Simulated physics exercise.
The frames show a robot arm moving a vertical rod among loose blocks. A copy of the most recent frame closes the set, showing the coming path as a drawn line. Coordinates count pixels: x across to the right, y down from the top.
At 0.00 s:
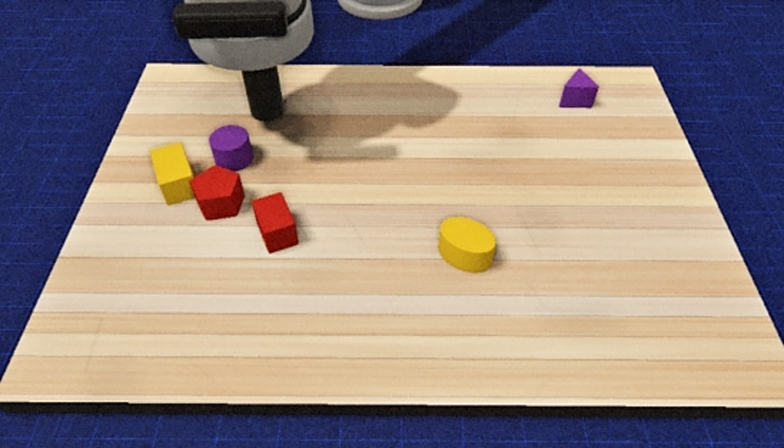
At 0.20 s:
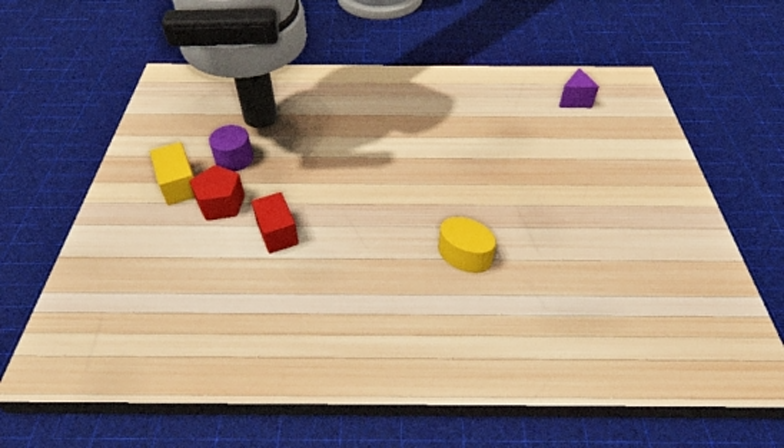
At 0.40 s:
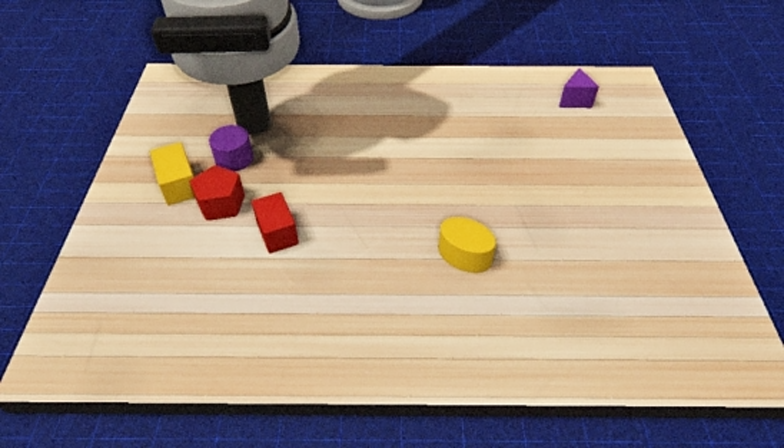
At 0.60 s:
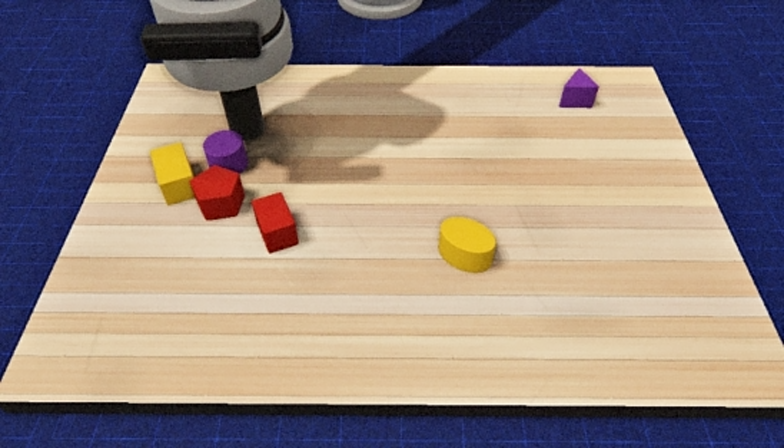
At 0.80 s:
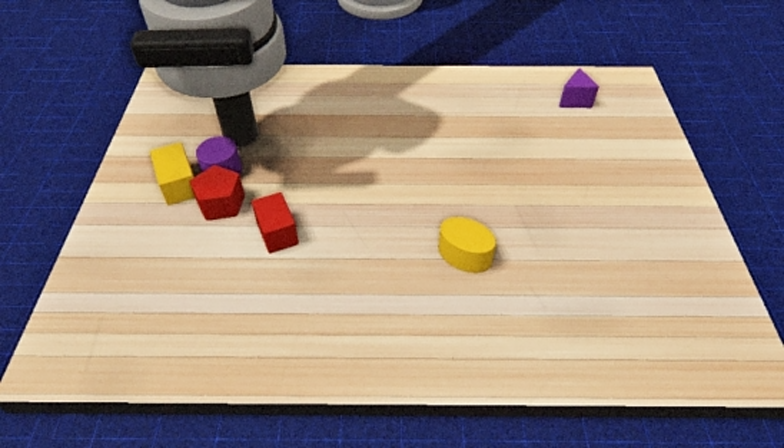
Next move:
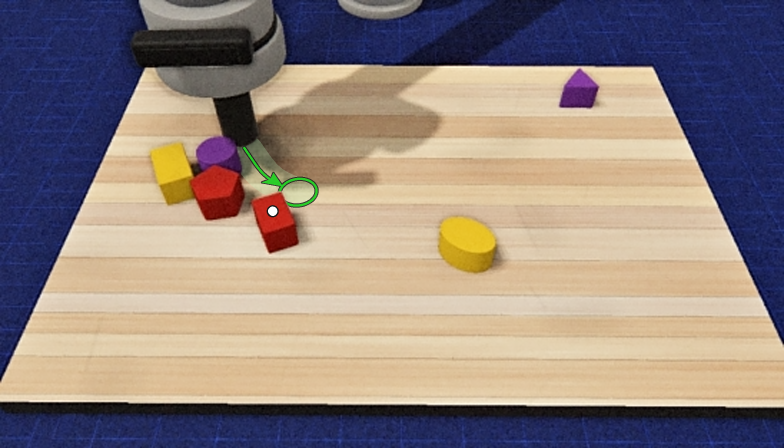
The clip shows a robot arm lowering its black rod slightly left and toward a purple disc among scattered red, yellow and purple blocks on a wooden board, then nudging the disc a short way toward the neighbouring red pentagon.
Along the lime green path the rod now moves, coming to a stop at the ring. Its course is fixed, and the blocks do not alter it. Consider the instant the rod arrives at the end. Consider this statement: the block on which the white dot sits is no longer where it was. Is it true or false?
False
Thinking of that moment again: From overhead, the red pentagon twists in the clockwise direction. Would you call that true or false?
Verdict: False.
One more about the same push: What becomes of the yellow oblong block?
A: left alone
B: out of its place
Option A.
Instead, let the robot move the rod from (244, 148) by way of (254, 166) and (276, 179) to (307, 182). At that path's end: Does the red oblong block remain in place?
In short: Yes.
The line goes from (244, 148) by way of (256, 165) and (273, 181) to (298, 192); the dot is on the red oblong block.
The first path, step by step. Halfway along, rod at (261, 162); red pentagon at (209, 187), turned 25° anticlockwise; purple disc at (215, 158).
At the end, rod at (296, 180); yellow oblong block unmoved; red pentagon at (209, 187), turned 25° anticlockwise; purple disc at (215, 158); red oblong block unmoved.
